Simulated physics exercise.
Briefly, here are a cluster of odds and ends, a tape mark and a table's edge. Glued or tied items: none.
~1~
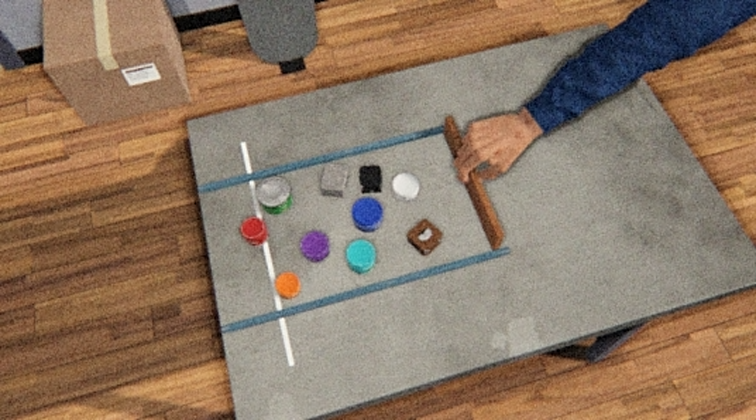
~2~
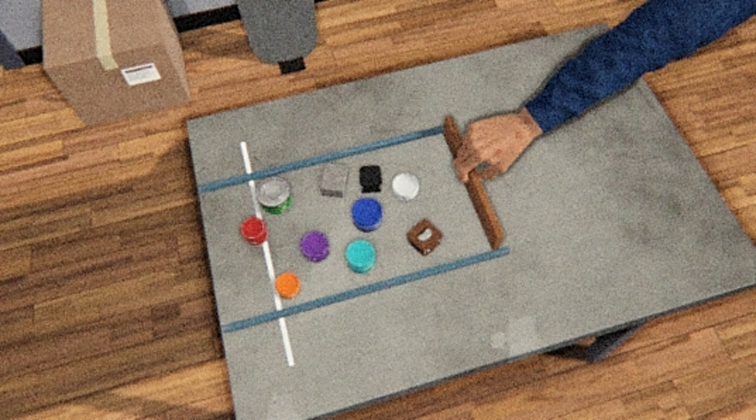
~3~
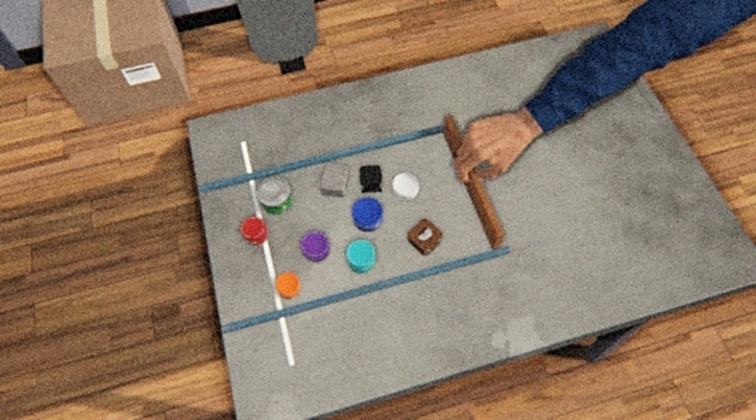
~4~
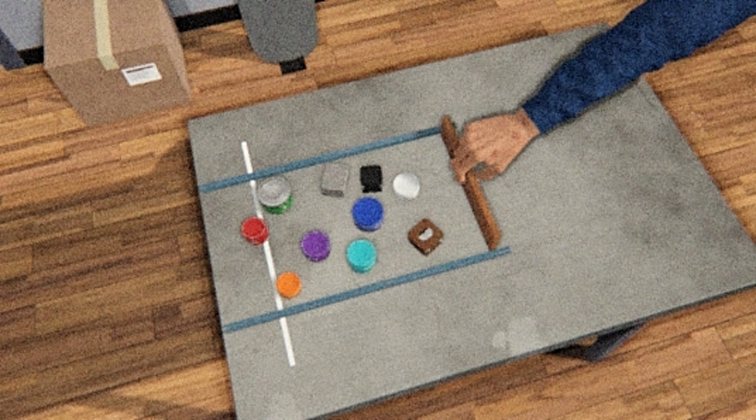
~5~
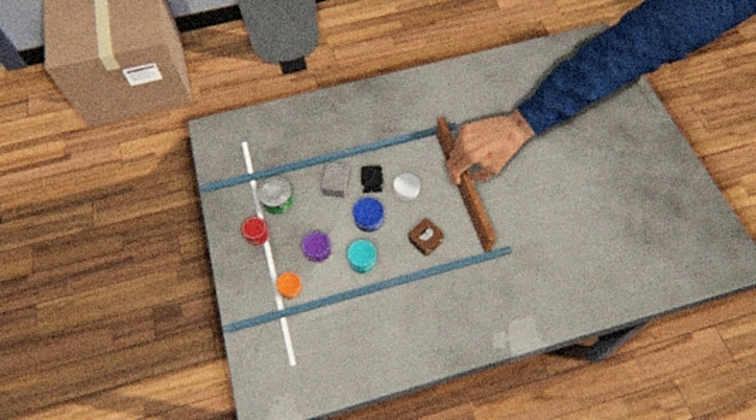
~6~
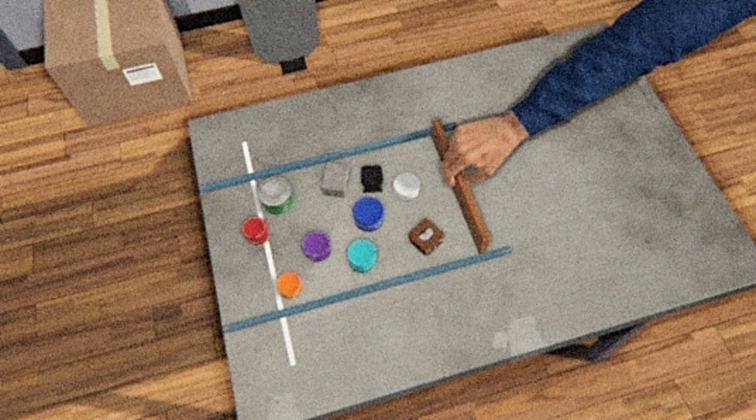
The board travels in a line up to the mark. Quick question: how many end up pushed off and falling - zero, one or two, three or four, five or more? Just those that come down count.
One or two.
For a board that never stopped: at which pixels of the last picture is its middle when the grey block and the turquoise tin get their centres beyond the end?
The grey block puts it at (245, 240), the turquoise tin at (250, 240).
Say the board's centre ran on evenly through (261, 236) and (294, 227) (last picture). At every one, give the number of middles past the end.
2 and 0.
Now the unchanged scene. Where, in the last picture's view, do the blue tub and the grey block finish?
The blue tub at (252, 250), the grey block at (221, 204).
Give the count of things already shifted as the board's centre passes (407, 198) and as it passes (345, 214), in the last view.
First 3, then 8.
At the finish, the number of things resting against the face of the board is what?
The count in contact is 4.
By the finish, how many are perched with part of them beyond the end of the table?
Overhanging: 0.
Soon after, none off yet; red pot at rest near (256, 232); orange tub at rest near (289, 286); green pot at rest near (276, 197).
After that, none off yet; red pot at rest near (256, 232); orange tub displaced a little near (279, 290); green pot displaced a little near (258, 201).
In the end, the number that fall off is one or two; gone, green pot and orange tub.
